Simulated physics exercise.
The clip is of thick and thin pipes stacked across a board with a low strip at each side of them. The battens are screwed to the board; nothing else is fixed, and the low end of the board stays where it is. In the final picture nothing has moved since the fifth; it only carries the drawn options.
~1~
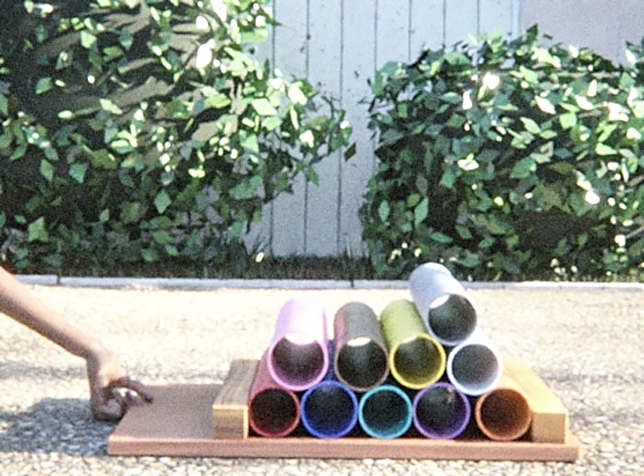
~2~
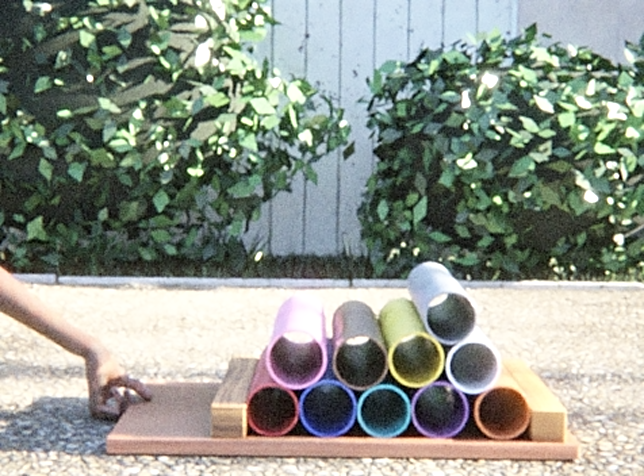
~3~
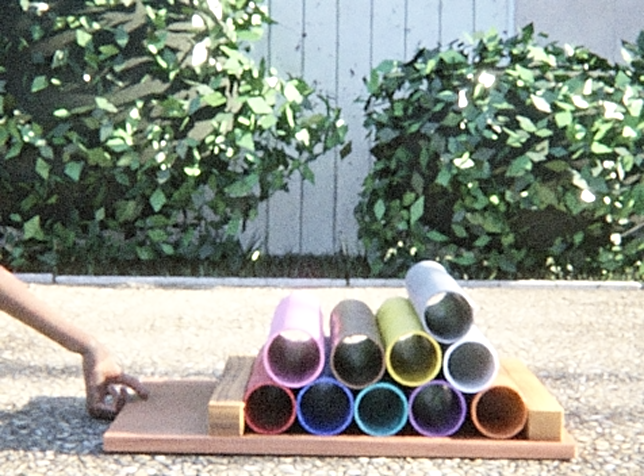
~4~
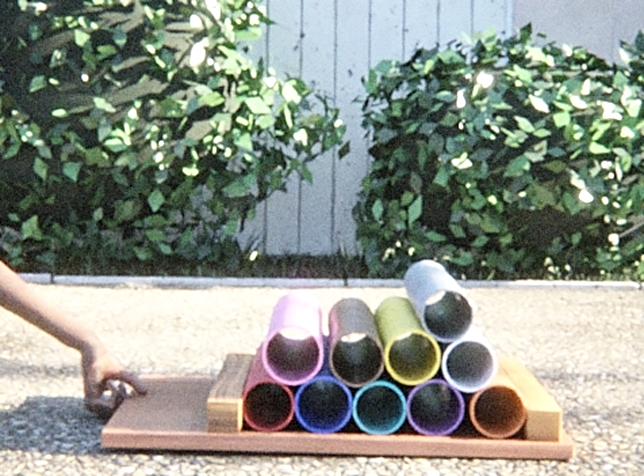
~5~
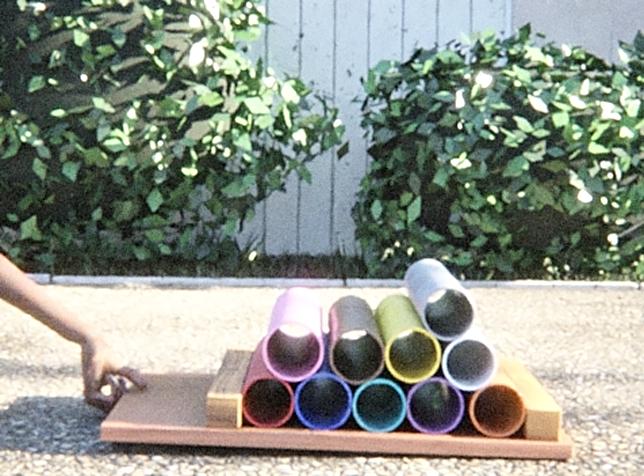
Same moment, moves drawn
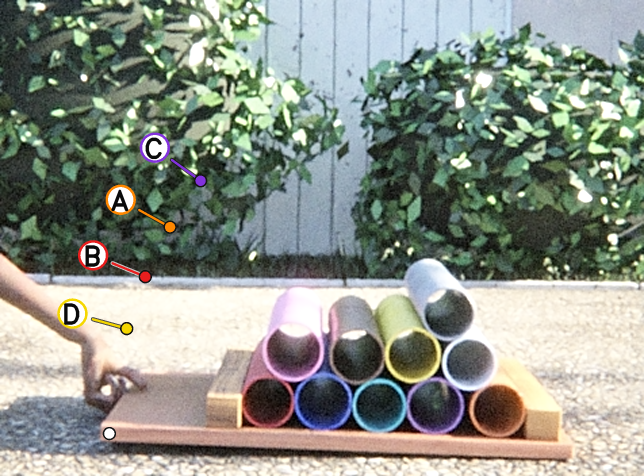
A hand at the left gripped the end of a board stacked with colorful pipes, drew it very slightly left, then raised that end a little, and the pipes stayed stacked between the wooden strips.
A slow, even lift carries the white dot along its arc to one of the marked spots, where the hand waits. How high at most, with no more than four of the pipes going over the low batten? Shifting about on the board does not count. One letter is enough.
At most to A.
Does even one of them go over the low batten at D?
No, at D.
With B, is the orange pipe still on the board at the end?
Yes, with B.
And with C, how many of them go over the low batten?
With C, five.
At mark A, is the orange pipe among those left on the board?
Yes.
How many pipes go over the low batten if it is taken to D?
At D the number is none.
On the marked copy, A at (170, 227); B at (145, 277); C at (201, 181); D at (127, 328); the white dot at (109, 434).
Taking A. A third of the way, board at 17°.
Two thirds of the way, board at 28°.
When it is over, board at 28°, four over the low batten (brown, white, yellow, grey).
As for the rest, B none over the low batten; C five over the low batten; D none over the low batten.
